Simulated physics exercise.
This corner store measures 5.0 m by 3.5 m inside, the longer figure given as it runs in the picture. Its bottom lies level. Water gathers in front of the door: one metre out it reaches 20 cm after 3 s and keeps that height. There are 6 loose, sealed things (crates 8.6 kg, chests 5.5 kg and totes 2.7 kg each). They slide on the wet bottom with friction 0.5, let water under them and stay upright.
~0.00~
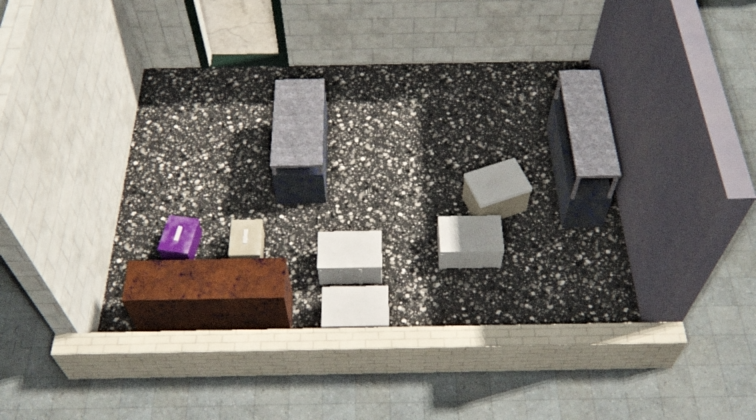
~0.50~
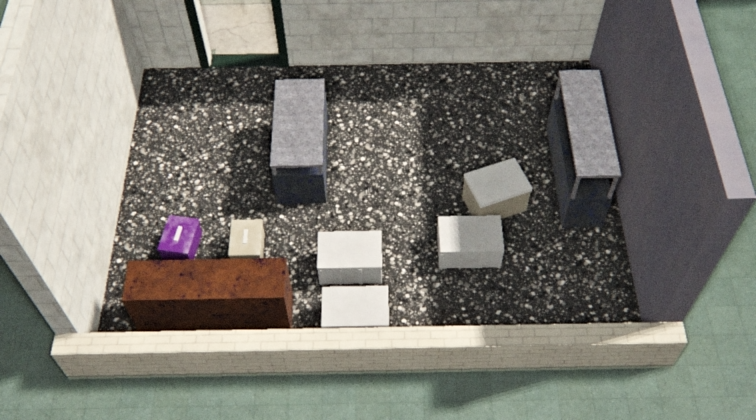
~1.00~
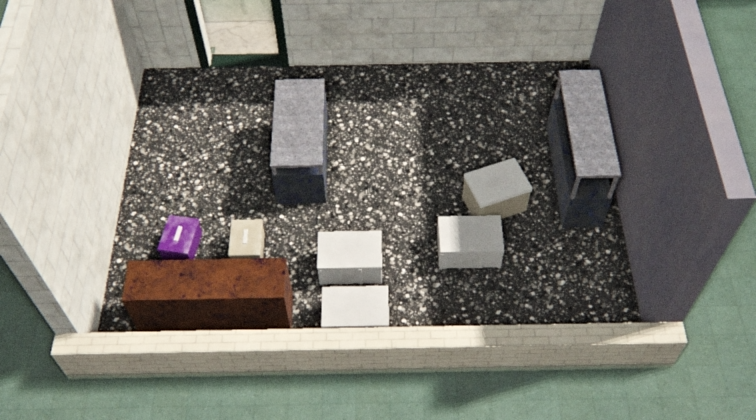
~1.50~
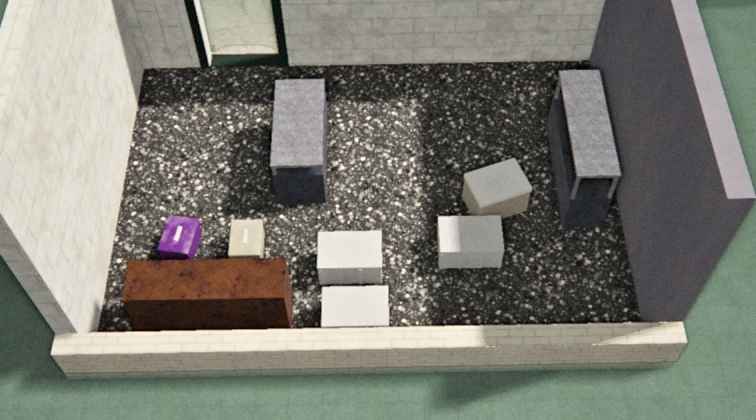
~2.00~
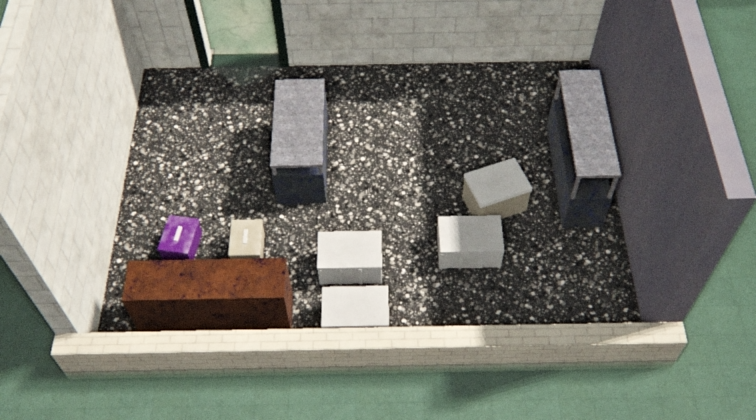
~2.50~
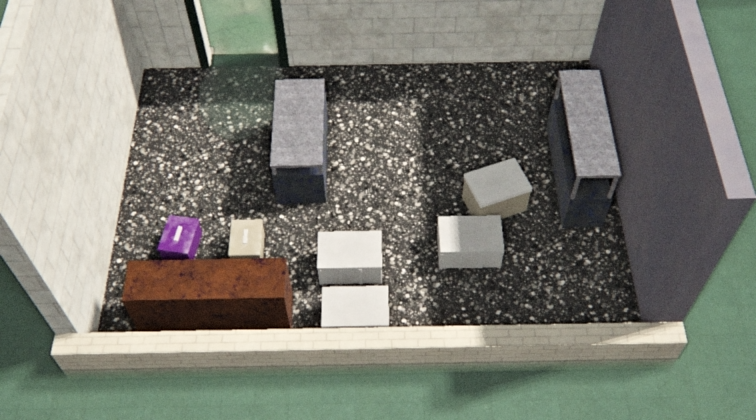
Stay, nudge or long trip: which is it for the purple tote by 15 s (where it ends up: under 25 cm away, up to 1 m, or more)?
The purple tote moves a short way.
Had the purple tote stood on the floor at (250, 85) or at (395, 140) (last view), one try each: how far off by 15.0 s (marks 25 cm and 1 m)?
In that order: It ends far away; it ends far away.
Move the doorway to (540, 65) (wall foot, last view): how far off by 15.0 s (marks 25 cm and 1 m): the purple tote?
Then the purple tote travels far.
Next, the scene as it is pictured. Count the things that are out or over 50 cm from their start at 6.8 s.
2 of them.
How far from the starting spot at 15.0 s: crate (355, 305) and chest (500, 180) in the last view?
In turn: 200 cm, 120 cm.
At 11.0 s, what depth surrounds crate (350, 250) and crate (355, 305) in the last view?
Roughly 3 and 8 cm.
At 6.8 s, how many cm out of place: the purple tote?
Roughly 60 cm by then.
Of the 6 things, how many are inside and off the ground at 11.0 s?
I count 2.
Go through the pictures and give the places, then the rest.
The first frame shows the purple tote at (178, 234) rests on the ground; water covers 0.0 m2; 0 of 6 have shifted.
The second frame shows the purple tote at (178, 234), on the bottom; water covers 0.0 m2; 0 of 6 have shifted.
The third frame shows the purple tote at (178, 234) rests on the ground; water covers 0.0 m2; 0 of 6 have shifted.
The fourth frame shows the purple tote at (178, 234) rests on the ground; 0.0 m2 under water; 0 of 6 have shifted.
The fifth frame shows the purple tote at (178, 234), on the bottom; 0.1 m2 under water; 0 of 6 have shifted.
The sixth frame shows the purple tote at (178, 234) rests on the ground; water covers 0.7 m2; 0 of 6 have shifted.
After 3.5 s the purple tote is near (178, 234), 0.0 m from its start, aground; 0 afloat.
After 6.8 s the purple tote is near (119, 268), 0.6 m from its start, afloat; 1 afloat.
After 11.0 s the purple tote is near (119, 268), 0.6 m from its start, afloat; 2 afloat.
After 15.0 s the purple tote is near (119, 267), 0.6 m from its start, afloat; 6 afloat.
